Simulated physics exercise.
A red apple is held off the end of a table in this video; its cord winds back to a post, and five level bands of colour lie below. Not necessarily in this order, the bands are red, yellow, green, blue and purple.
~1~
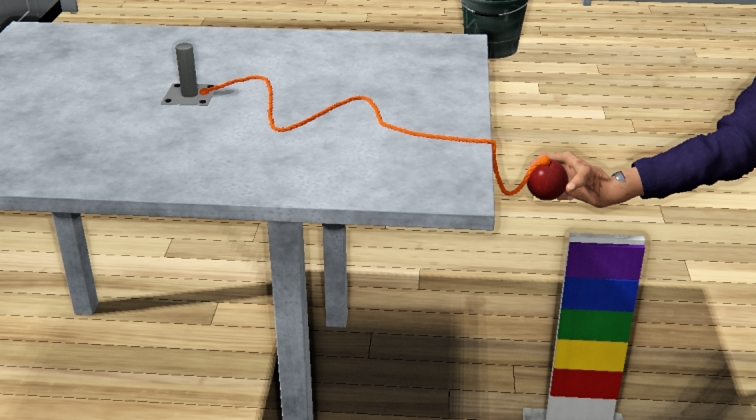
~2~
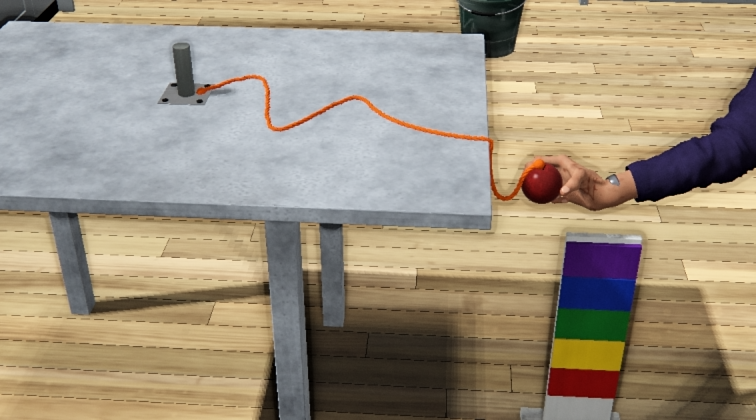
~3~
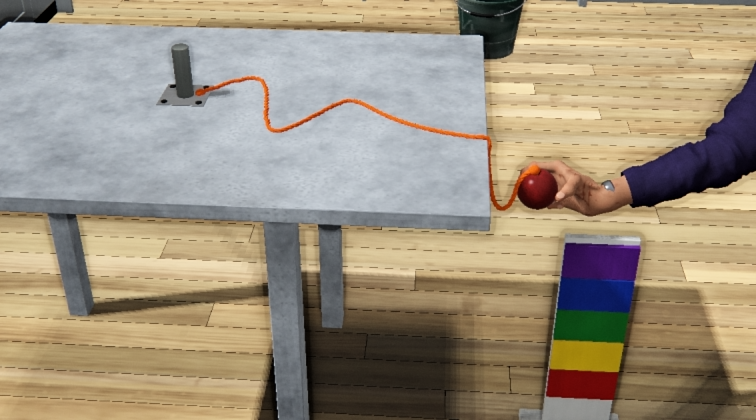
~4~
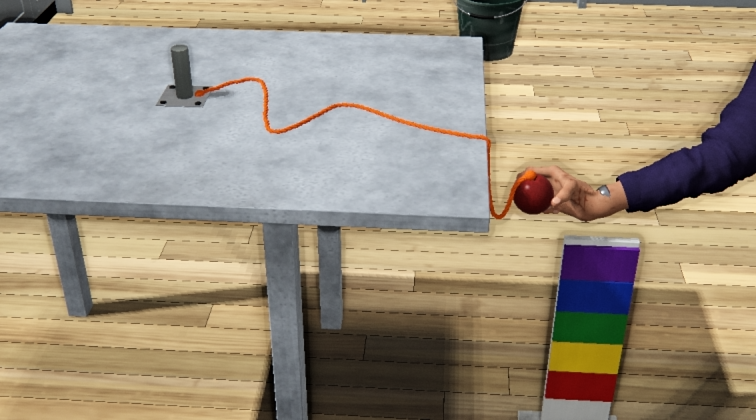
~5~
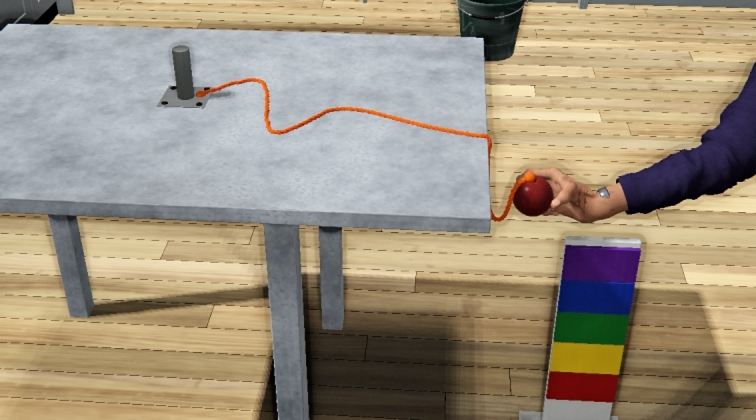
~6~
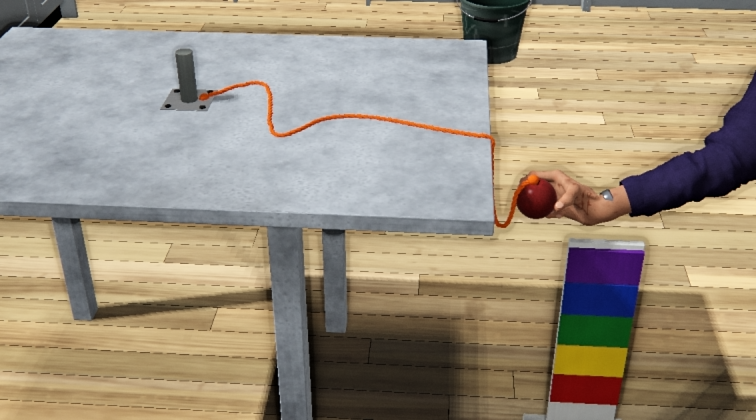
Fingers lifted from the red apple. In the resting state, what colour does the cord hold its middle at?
Its middle is held at red.
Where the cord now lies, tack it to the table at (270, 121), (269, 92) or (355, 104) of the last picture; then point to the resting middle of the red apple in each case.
Per try (px, approx.): (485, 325), (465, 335), (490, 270).
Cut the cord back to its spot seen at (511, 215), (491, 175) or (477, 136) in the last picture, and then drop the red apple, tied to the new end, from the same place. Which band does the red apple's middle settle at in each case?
In that order: Yellow; blue; purple.
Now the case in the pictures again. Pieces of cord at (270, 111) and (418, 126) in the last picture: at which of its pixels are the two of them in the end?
First one close to (333, 114), second close to (488, 179).
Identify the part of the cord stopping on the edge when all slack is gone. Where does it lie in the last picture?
The one at (373, 118).
Soon after, apple near (500, 369); level with red.
Then, apple near (450, 367); level with red.
Further on, apple near (496, 382); level with red.
At rest, apple near (463, 375); level with red. Its centre hangs level with the red band.
